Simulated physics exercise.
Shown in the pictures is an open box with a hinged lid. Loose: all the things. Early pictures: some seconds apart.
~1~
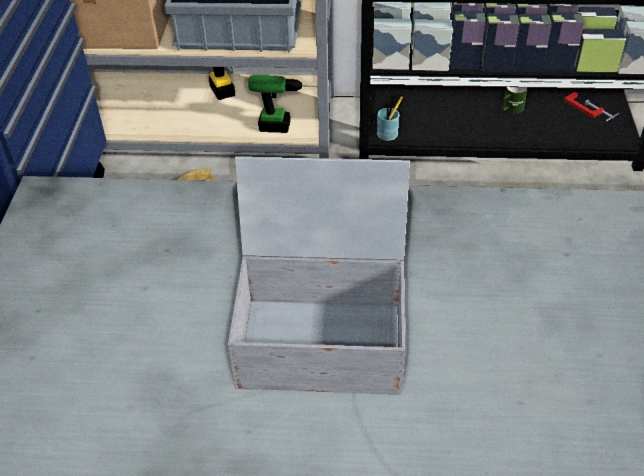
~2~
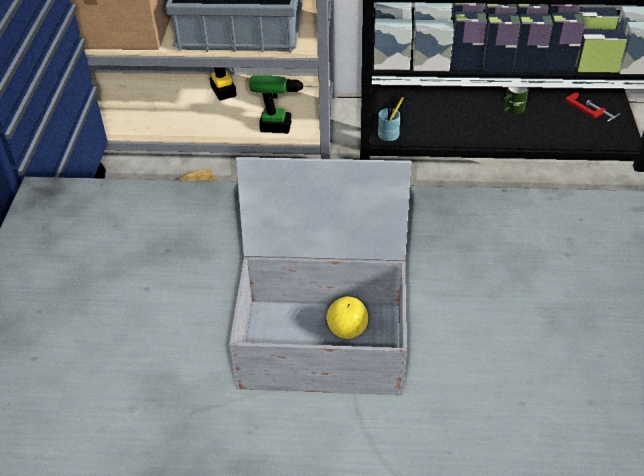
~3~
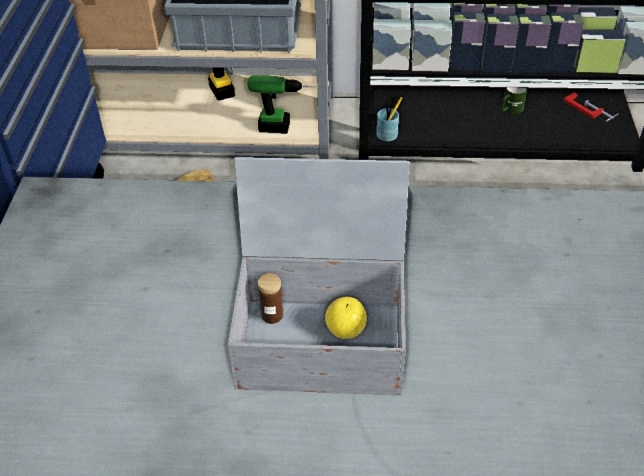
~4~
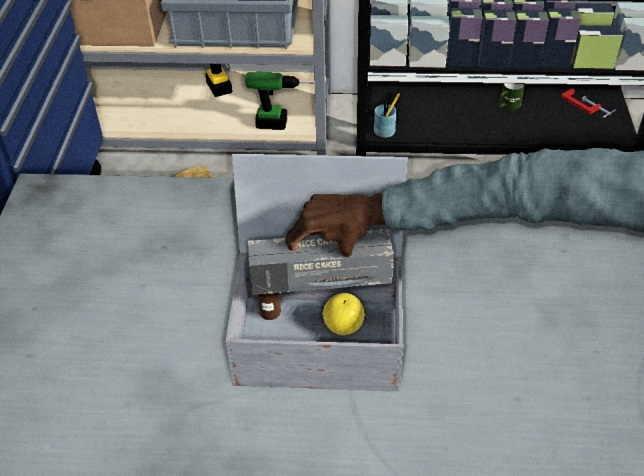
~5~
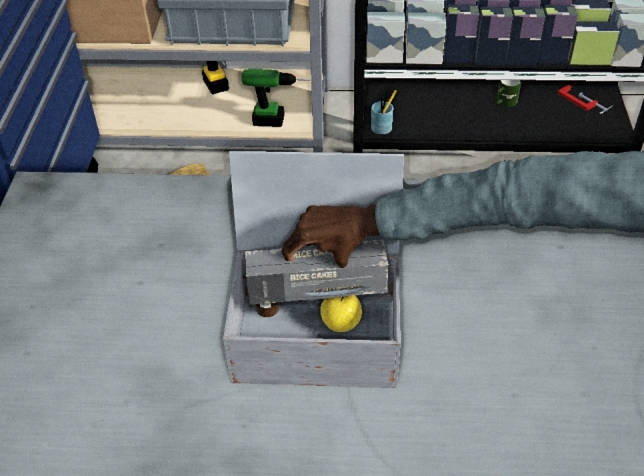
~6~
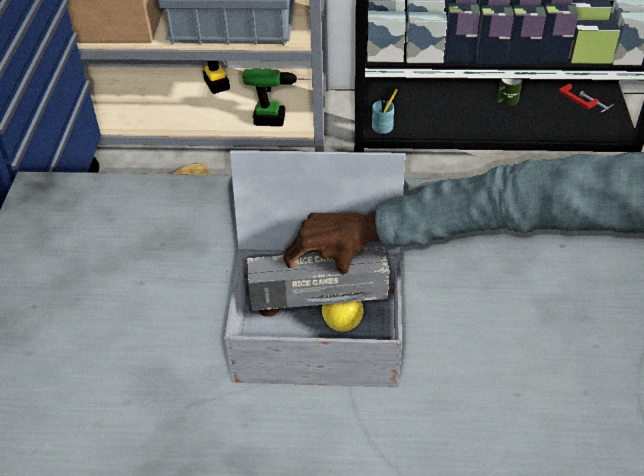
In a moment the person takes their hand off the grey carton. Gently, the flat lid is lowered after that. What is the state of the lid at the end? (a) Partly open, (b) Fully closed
Option b: Fully closed.
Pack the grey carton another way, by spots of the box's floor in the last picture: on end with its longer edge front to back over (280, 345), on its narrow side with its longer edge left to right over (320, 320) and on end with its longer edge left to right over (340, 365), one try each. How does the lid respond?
In order, the lid gets blocked, then fits down, then gets blocked.
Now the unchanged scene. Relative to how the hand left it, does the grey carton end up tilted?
Simply put, the grey carton gets tilted.
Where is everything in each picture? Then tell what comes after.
In the first frame, the last thing is not in view yet.
In the second frame, the last thing is not in view yet.
In the third frame, the last thing is not in view yet; brown shaker (271, 299).
In the fourth frame, still above its spot; grey carton (321, 262); brown shaker (268, 295).
In the fifth frame, still above its spot; grey carton (317, 272).
In the sixth frame, in place under the hand; grey carton (318, 278).
Then, 0.80 s after the last picture, lid starting down; grey carton on its side near (316, 344).
Then, 1.40 s after the last picture, lid 72° above the rim; grey carton on its side near (317, 349); yellow apple rolled a little.
Then, 2.00 s after the last picture, lid 23° above the rim; grey carton on its side near (317, 349); yellow apple rolled a little.
At rest, lid shut; tipped over in the box, grey carton; the other 2 in place. Seen from the same camera at the end, grey carton near (317, 349).
